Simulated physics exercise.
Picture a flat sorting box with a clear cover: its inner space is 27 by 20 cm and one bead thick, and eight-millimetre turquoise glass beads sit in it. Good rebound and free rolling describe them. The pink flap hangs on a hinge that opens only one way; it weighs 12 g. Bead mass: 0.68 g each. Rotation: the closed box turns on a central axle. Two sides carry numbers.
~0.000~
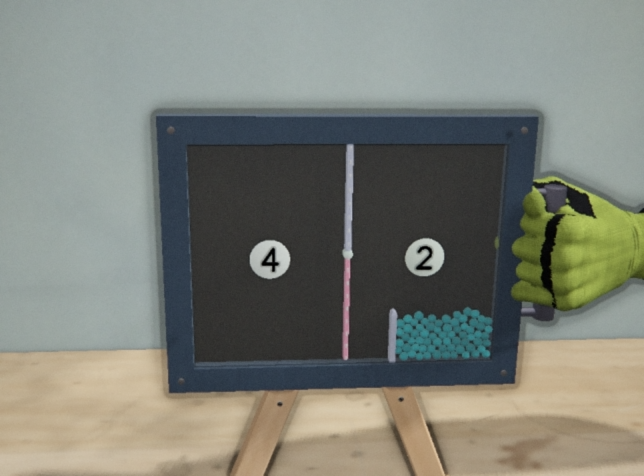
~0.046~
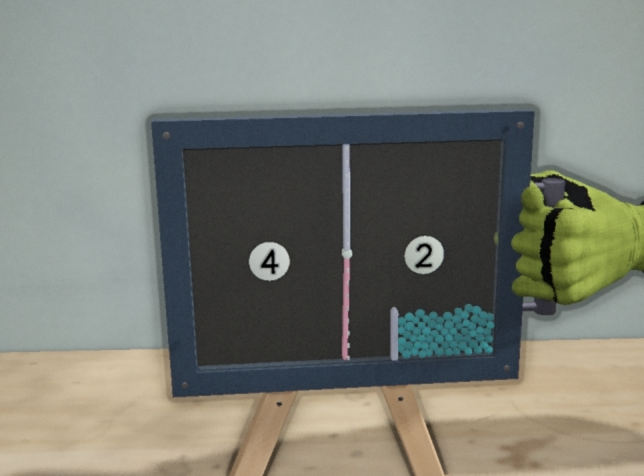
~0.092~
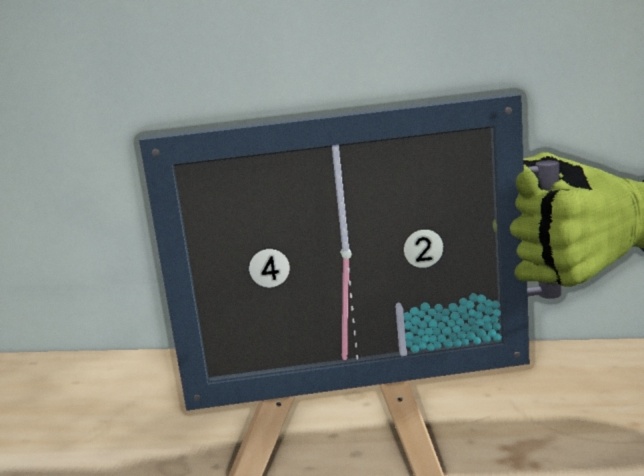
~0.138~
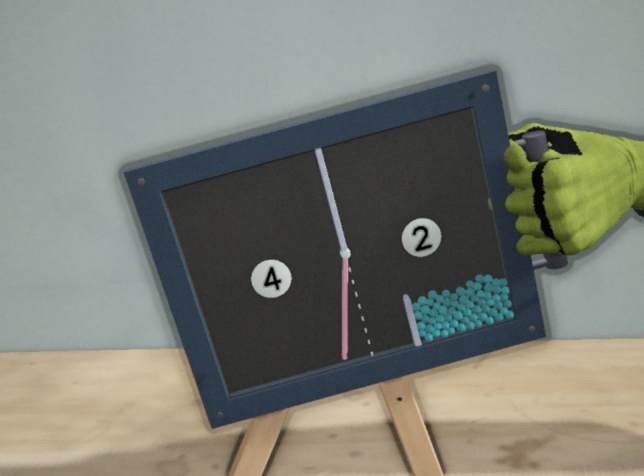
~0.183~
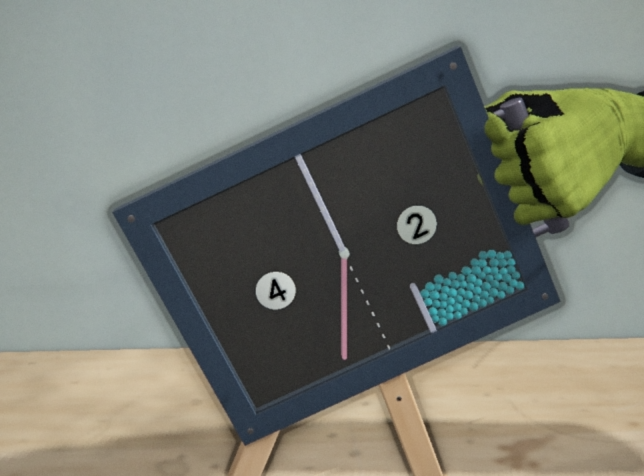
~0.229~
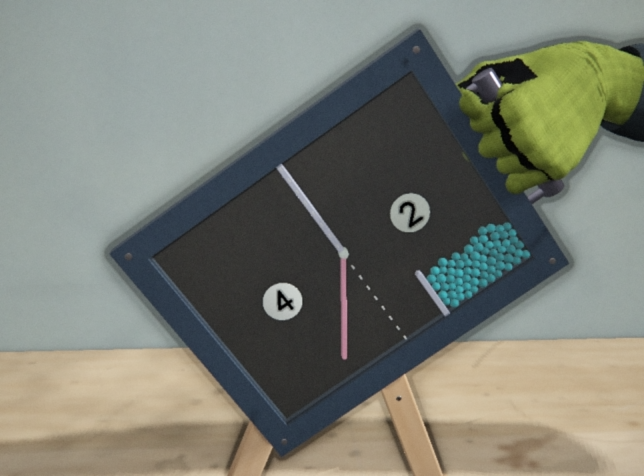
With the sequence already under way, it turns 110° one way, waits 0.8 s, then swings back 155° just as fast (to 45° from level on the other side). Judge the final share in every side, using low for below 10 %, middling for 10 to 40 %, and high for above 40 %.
My call: No. 2 high; 4 high.
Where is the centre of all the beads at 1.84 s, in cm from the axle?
Offset approx. 2 cm left, 1 cm below.
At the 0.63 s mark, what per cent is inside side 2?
The share there is around 95 percent.
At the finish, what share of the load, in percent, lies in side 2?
Roughly 45%.
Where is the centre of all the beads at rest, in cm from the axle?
Left: About 7 cm; below: About 5 cm.
By 0.63 s, it stands 110° anticlockwise; the beads' middle is in line with and 4 cm above the centre; no. 2, 95 %, no. 4, 5 %; pink flap open 79°.
By 1.84 s, it stands 32° anticlockwise; the beads' middle is 2 cm left of and 1 cm below the centre; no. 2, 65 %, no. 4, 35 %; pink flap open 45°.
By 2.25 s, it stands 45° clockwise; the beads' middle is 7 cm left of and 5 cm below the centre; no. 2, 40 %, no. 4, 60 %; pink flap open 25°.
All still by 3.0 s, it stands 45° clockwise; no. 2, 45 %, no. 4, 55 %; pink flap open 24°.
